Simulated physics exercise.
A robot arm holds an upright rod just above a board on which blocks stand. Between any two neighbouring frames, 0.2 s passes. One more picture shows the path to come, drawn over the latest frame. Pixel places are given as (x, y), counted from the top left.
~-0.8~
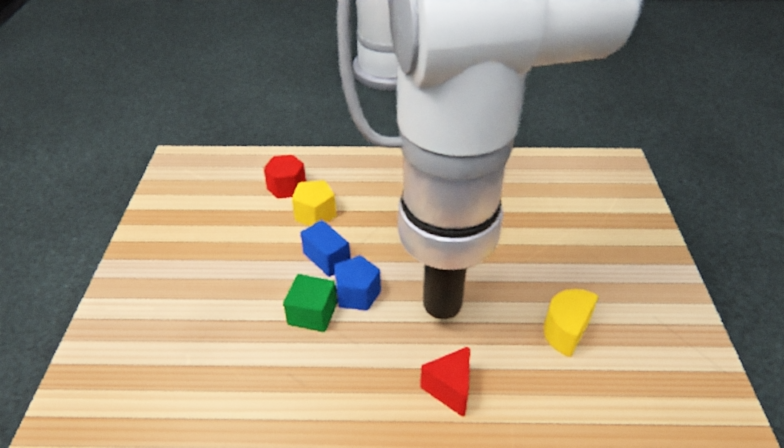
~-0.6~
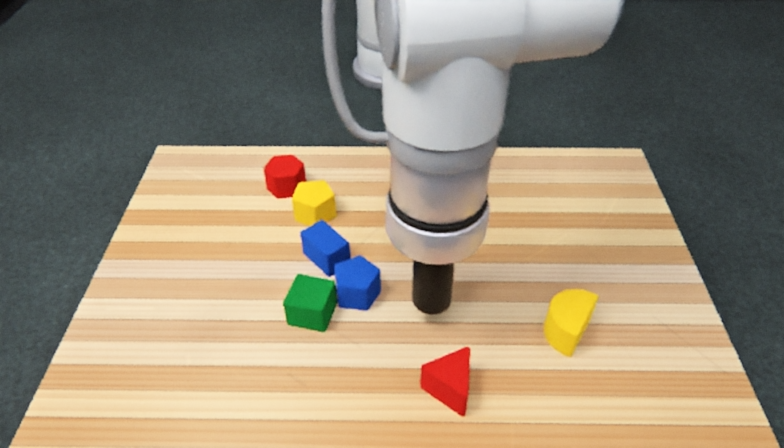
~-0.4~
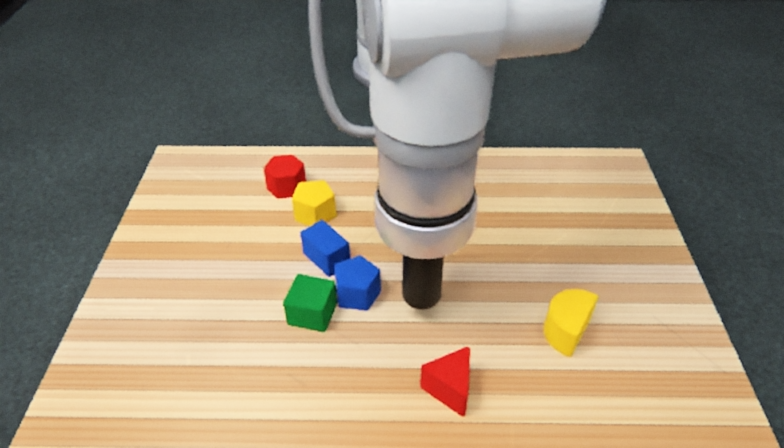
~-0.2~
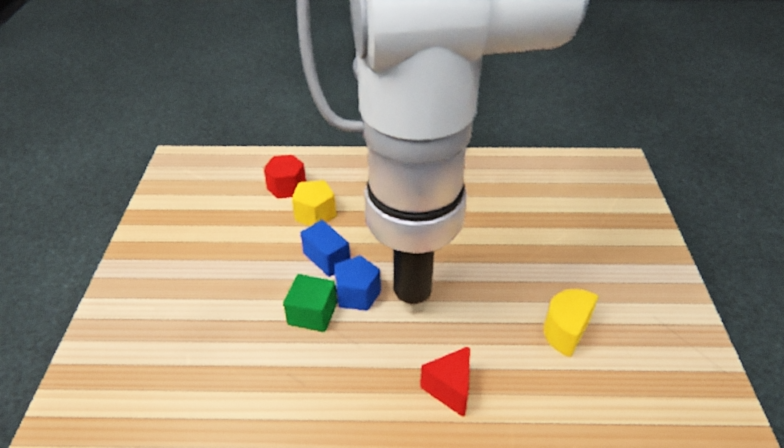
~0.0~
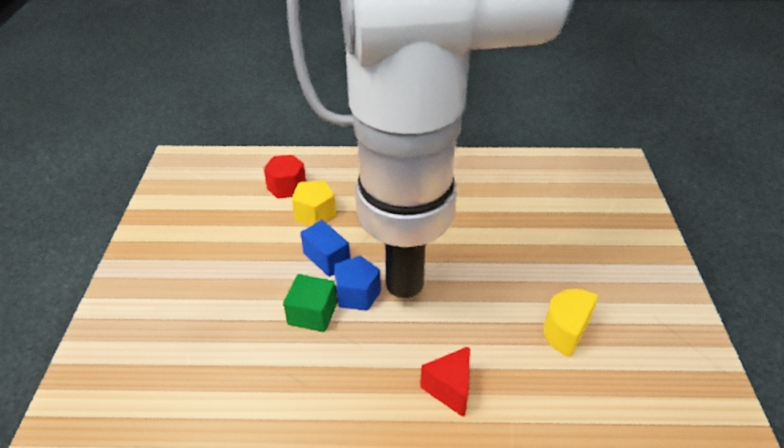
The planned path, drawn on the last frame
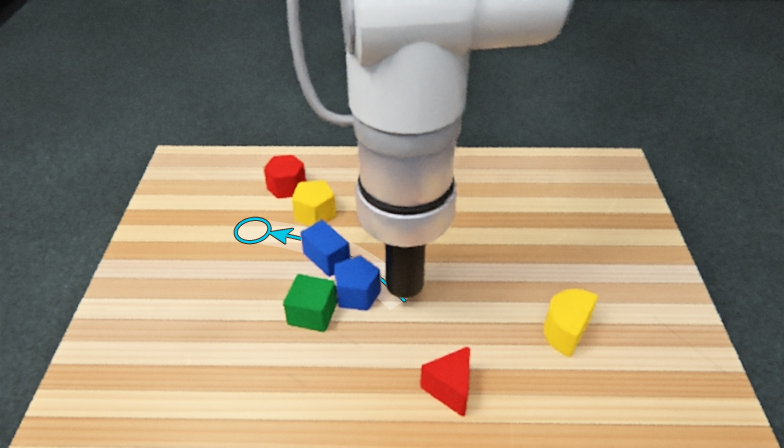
The footage shows a robot arm holding a dark upright rod above a striped wooden board with scattered red, yellow, blue and green blocks. The arm moves the rod slightly left, closer to the blue pentagonal block, while the blocks stay still.
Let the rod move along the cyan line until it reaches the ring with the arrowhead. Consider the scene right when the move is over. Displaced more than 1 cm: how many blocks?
Displaced: Two.
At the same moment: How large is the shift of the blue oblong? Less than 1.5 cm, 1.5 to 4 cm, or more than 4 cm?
Goes over 4 cm.
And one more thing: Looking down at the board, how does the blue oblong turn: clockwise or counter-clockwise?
Looking down: Anticlockwise.
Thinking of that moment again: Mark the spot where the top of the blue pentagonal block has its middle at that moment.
My prediction: (331, 263).
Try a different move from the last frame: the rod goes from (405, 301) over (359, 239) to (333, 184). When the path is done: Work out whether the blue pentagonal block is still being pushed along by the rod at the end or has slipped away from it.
I'd say the blue pentagonal block has slipped off and sits beside or behind the rod.
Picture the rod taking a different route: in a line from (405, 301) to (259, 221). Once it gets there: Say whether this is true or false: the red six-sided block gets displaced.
The statement is false.
Path on the board, from (405, 301) over (361, 264) and (309, 241) to (253, 230).
On the path given first. One third of the way, rod (359, 248); green square block (306, 293); blue oblong (319, 235), turned 15° clockwise; blue pentagonal block (333, 264), turned 70° anticlockwise.
Two thirds of the way, rod (306, 225); green square block (305, 293); blue oblong (275, 230); blue pentagonal block (331, 263), turned 75° anticlockwise.
At the end, rod (249, 215); green square block (305, 293); yellow pentagonal block in place; blue oblong (256, 233), turned 35° anticlockwise; blue pentagonal block (331, 263), turned 75° anticlockwise.
